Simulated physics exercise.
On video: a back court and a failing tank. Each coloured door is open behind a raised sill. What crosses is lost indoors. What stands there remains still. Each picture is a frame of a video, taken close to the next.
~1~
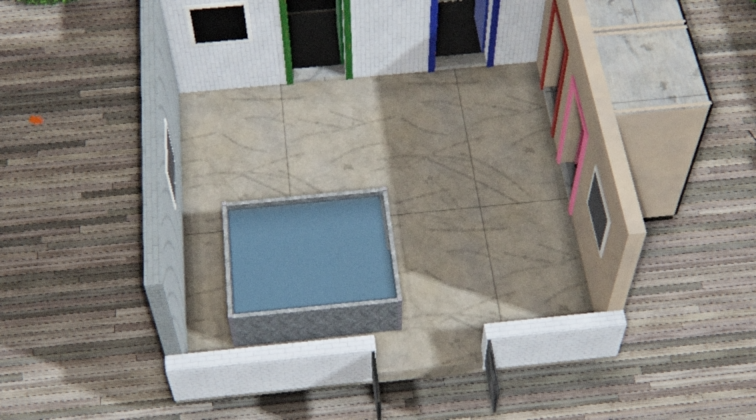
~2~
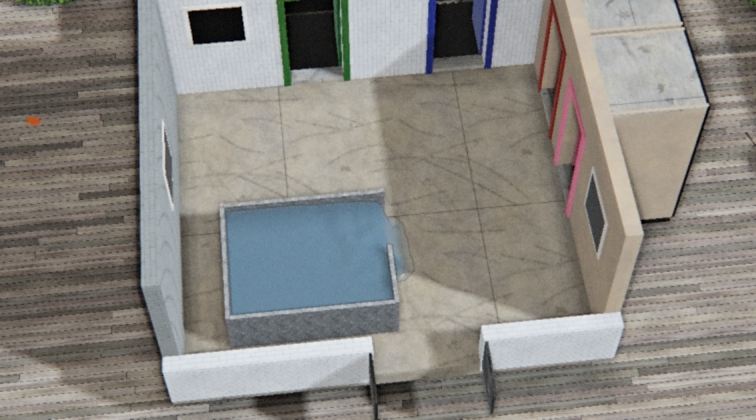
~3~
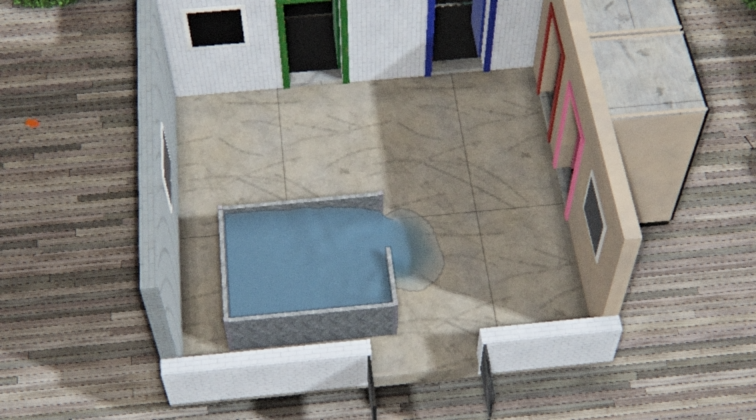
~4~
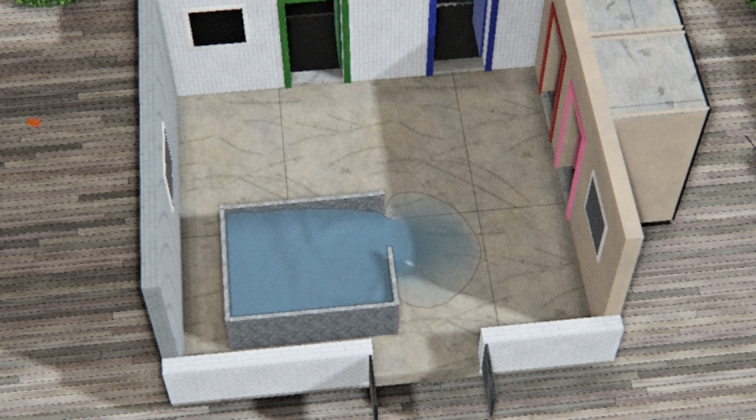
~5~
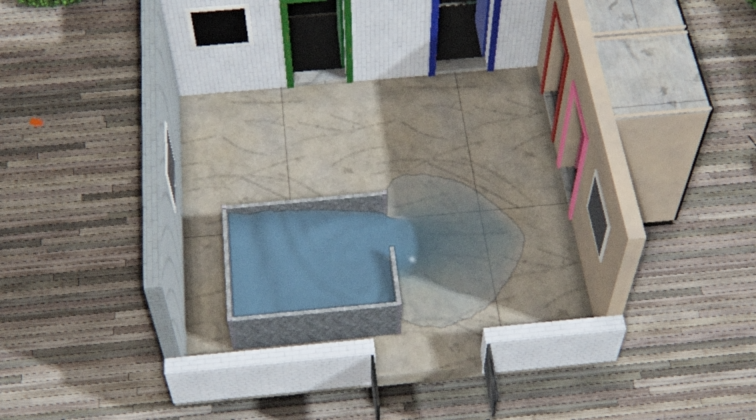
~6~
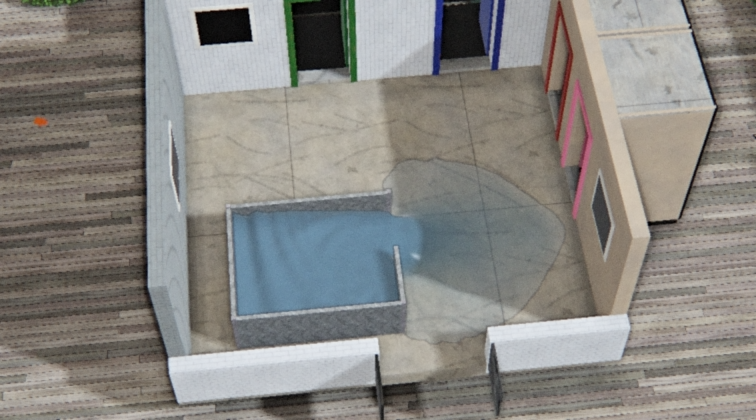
Water broke out through a gap in the right side of a low gray tank in a walled court, then fanned across the stone floor in a widening, thinning sheet toward the right wall.
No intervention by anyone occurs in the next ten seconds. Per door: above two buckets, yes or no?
Pink door yes. Green door no. Blue door yes. Red door yes.
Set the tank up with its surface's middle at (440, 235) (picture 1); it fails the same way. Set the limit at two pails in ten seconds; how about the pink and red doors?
The pink door overshoots the limit, while the red door falls short.
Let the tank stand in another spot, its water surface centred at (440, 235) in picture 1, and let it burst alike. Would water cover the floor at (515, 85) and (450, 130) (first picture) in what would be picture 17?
Taking them in the order given, I'd call it drenched and then not reached.
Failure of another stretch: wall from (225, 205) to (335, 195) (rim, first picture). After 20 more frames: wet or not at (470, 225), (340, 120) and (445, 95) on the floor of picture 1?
The first point is spared, the second soaked, the third soaked.
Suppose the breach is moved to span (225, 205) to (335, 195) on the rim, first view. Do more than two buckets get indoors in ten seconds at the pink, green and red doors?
Pink door: Crosses the line; green door: Crosses the line; red door: Crosses the line.
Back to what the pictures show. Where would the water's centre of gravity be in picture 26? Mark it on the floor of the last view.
Near (412, 253) in the last view.
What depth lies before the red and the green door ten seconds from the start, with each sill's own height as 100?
Estimate, in order: 110 and 50 percent.
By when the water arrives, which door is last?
Last comes the green one.
A moment on, water covers 40 % of the floor; the pink door over two buckets in, the green door not reached, the blue door not reached, the red door not reached.
Next, water covers 45 % of the floor; the pink door far over two buckets in, the green door not reached, the blue door wet at the sill, nothing in, the red door under two buckets in.
Then, water covers 50 % of the floor; the pink door far over two buckets in, the green door not reached, the blue door under two buckets in, the red door over two buckets in.
Later, water covers 90 % of the floor; the pink door far over two buckets in, the green door wet at the sill, nothing in, the blue door over two buckets in, the red door far over two buckets in.
In the end, water covers 95 % of the floor; the pink door far over two buckets in, the green door wet at the sill, nothing in, the blue door over two buckets in, the red door far over two buckets in.
